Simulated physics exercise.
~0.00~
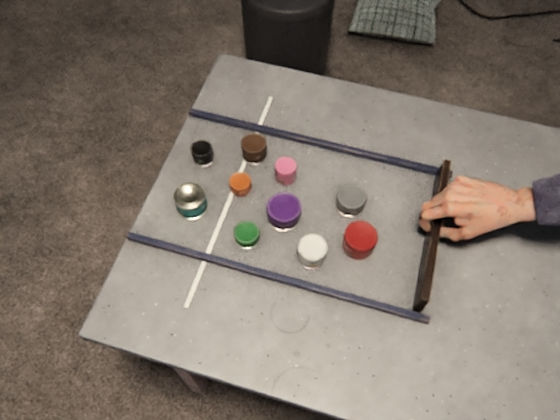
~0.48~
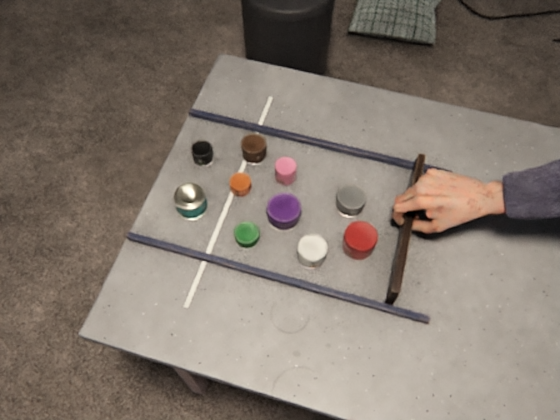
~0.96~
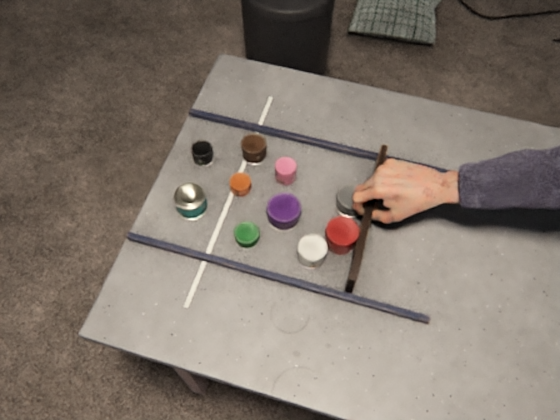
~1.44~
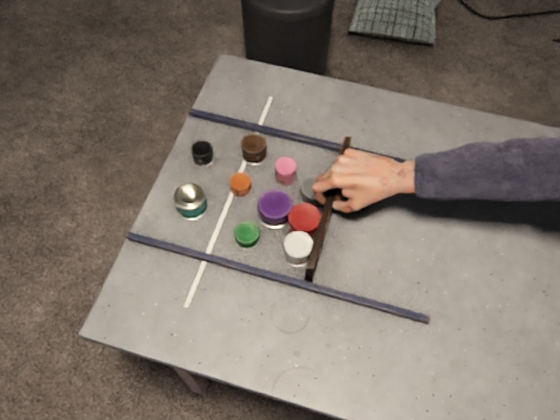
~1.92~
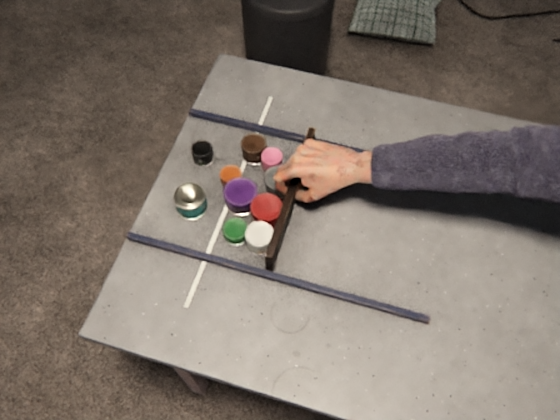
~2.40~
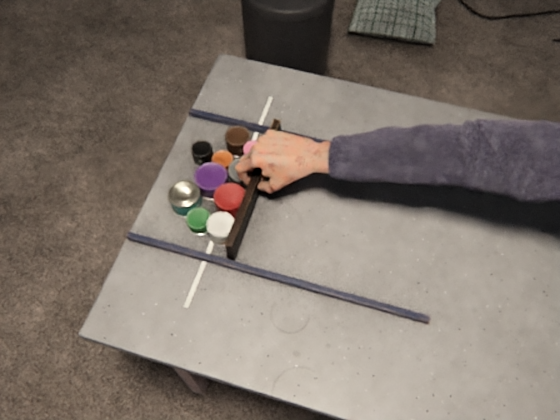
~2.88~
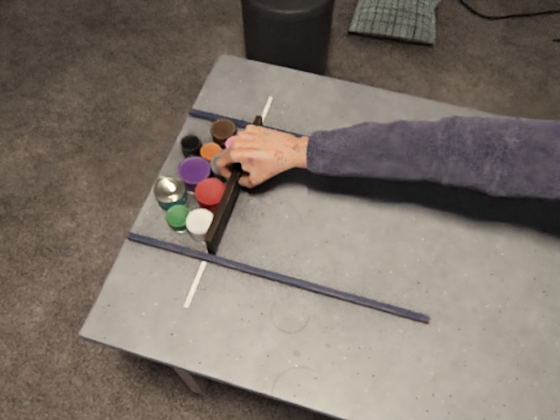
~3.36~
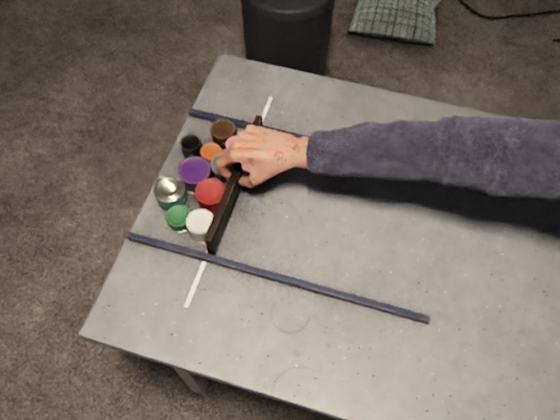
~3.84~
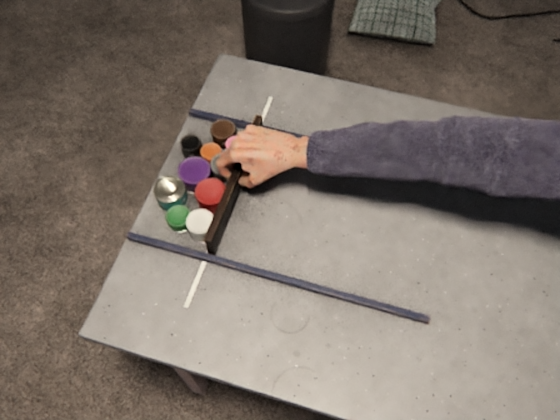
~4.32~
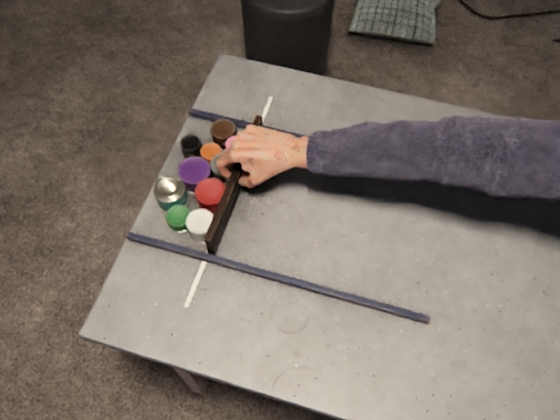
At the start, a hand holds a dark upright board at the right side of a channel between two blue strips on a grey table, with small, round, colourful containers scattered to its left. The hand slides the board left across empty tabletop until it meets the red and grey ones. It keeps pushing, gathering the white and purple ones, then the rest, into a tightening cluster. The group crosses the white tape line toward the table's left edge. The board stops near the tape and stays still, with all the containers packed together on the table and none fallen.
